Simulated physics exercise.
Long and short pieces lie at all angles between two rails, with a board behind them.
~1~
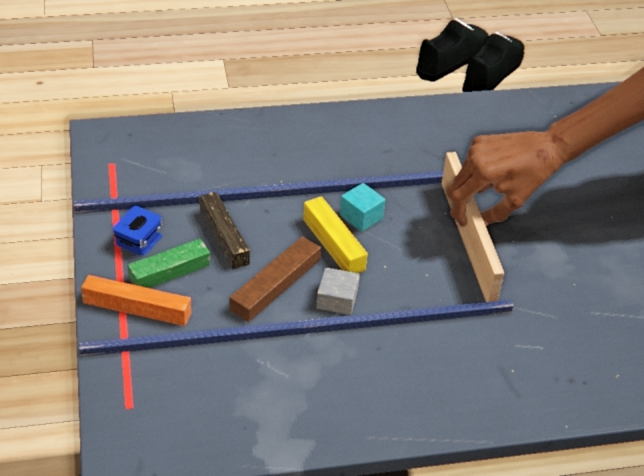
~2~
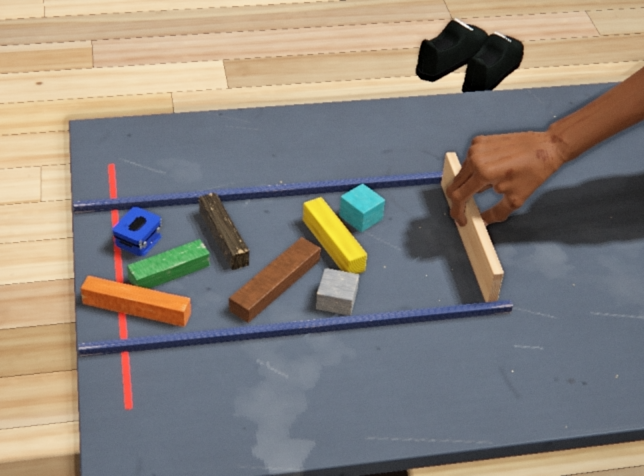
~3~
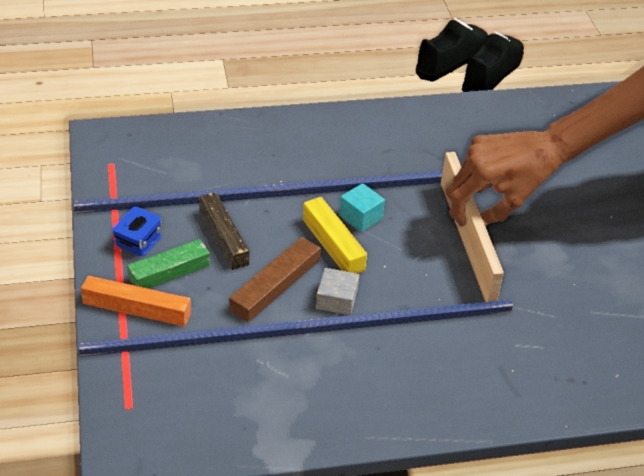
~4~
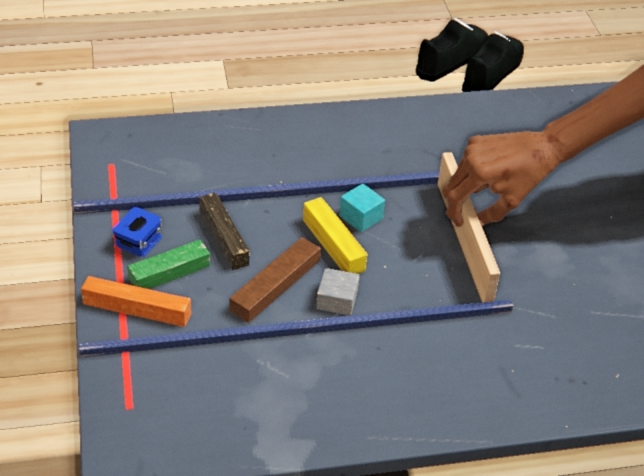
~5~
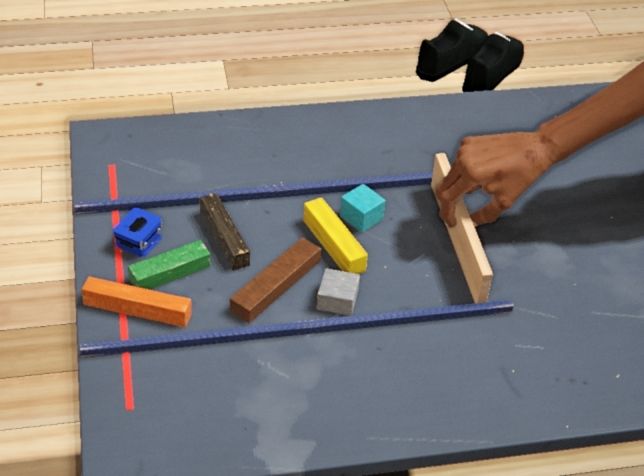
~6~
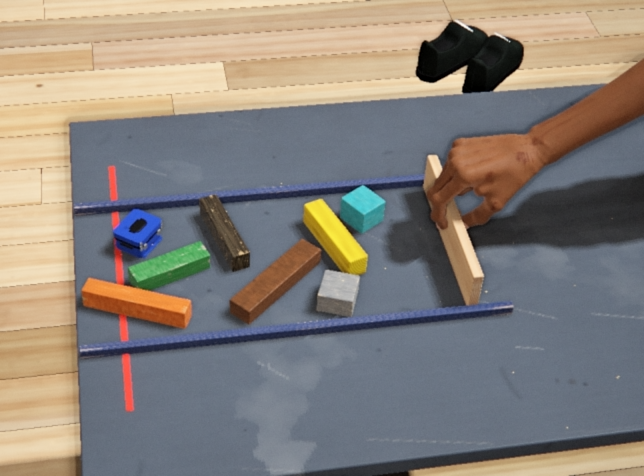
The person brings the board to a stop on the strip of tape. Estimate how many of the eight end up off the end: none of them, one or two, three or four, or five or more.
Five or more.
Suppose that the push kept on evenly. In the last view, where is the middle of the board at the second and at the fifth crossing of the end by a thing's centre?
I'd put it close to (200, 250) and later close to (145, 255).
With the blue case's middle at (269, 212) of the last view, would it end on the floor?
It drops down.
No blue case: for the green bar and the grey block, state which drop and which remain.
As for the green bar, it topples off; as for the grey block, it is left in place.
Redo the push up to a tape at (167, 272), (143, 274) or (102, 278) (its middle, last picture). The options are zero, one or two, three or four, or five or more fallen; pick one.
Try 1 - either three or four; try 2 - three to four; try 3 - more than four.
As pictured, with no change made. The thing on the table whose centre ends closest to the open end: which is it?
That would be the yellow stick.
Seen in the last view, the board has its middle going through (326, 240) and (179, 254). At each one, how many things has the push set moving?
The count is 4 at the first point and 8 at the second.
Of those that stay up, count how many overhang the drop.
That'd be 1.
Soon after, none off yet; orange bar at rest near (137, 303); blue case at rest near (138, 235); green bar at rest near (170, 268).
Then, none off yet; orange bar moved a little near (72, 301); blue case moved a little near (122, 237); green bar moved about its own width near (109, 273).
At rest, the number that fall off is five or more; fallen, brown bar, black bar, green bar, blue case and orange bar.
